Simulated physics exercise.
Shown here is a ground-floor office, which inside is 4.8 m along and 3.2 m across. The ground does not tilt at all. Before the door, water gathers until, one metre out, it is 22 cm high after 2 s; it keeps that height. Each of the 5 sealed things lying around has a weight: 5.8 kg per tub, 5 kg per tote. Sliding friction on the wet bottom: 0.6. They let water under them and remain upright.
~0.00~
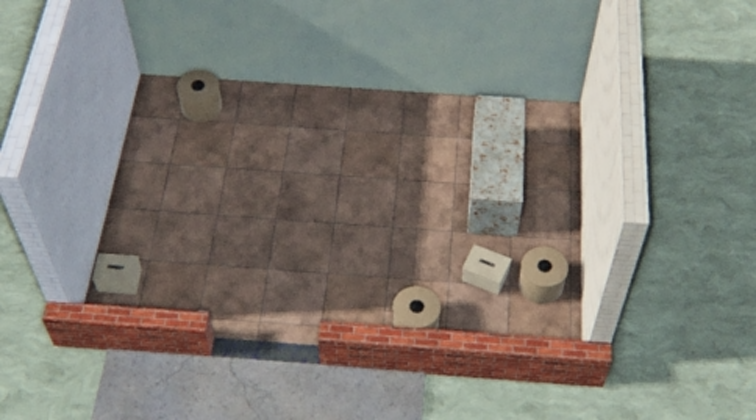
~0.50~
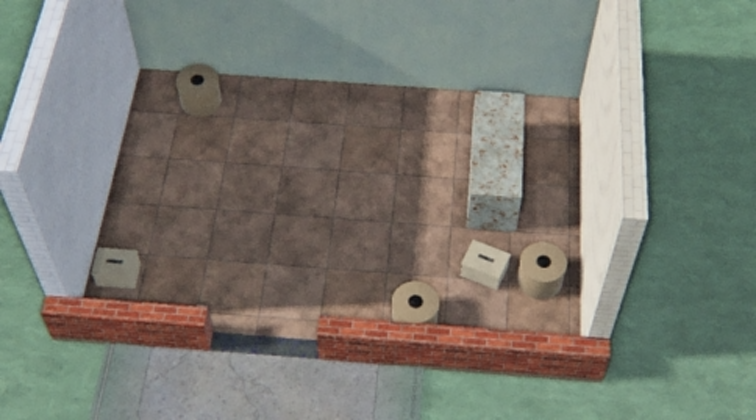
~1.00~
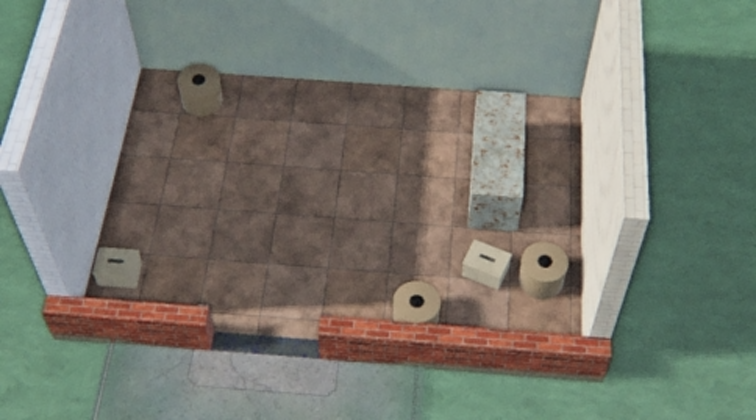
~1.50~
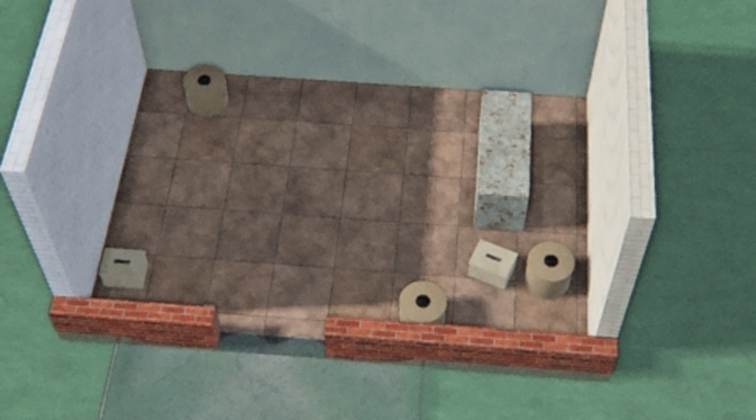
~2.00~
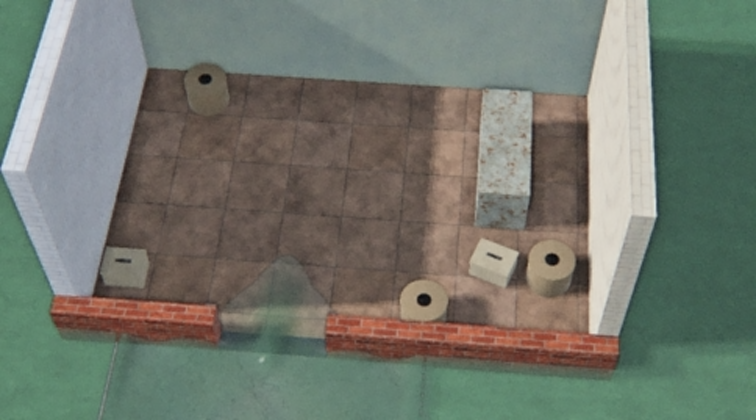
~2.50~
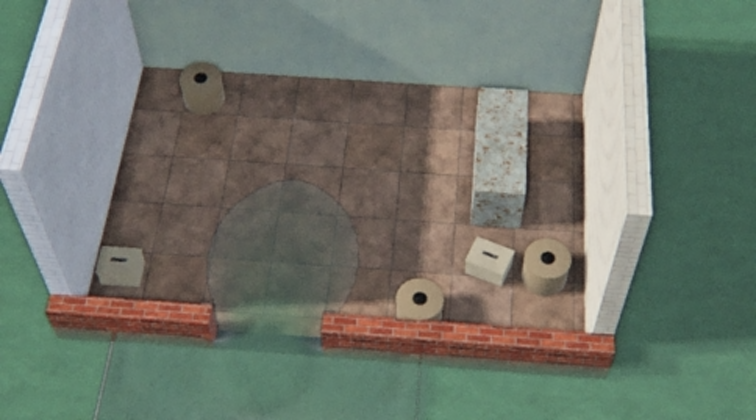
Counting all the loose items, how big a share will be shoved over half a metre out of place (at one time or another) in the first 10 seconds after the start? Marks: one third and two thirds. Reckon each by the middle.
Watching this, the moved portion will reach or pass two thirds.
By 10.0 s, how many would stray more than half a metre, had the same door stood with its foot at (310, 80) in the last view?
That gives 3 of them.
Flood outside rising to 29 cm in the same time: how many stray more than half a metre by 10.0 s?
In that case the number is 5.
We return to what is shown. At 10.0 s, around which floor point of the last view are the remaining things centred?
Roughly at (360, 315).
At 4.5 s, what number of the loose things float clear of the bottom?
The number is 1.
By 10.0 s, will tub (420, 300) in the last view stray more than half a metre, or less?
That one comes out within the limit.
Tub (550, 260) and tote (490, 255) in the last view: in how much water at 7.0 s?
I'd estimate 2 cm for the first and 1 cm for the second.
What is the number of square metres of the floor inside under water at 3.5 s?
Somewhere about 9.0 m2, give or take.
After 3.5 s 0 of 5 are over 50 cm from their spots; 0 afloat.
After 4.5 s 0 of 5 are over 50 cm from their spots; 1 afloat.
After 7.0 s 1 of 5 are over 50 cm from their spots; 1 afloat.
After 10.0 s 4 of 5 are over 50 cm from their spots, and 4 have been at some point; 4 afloat.
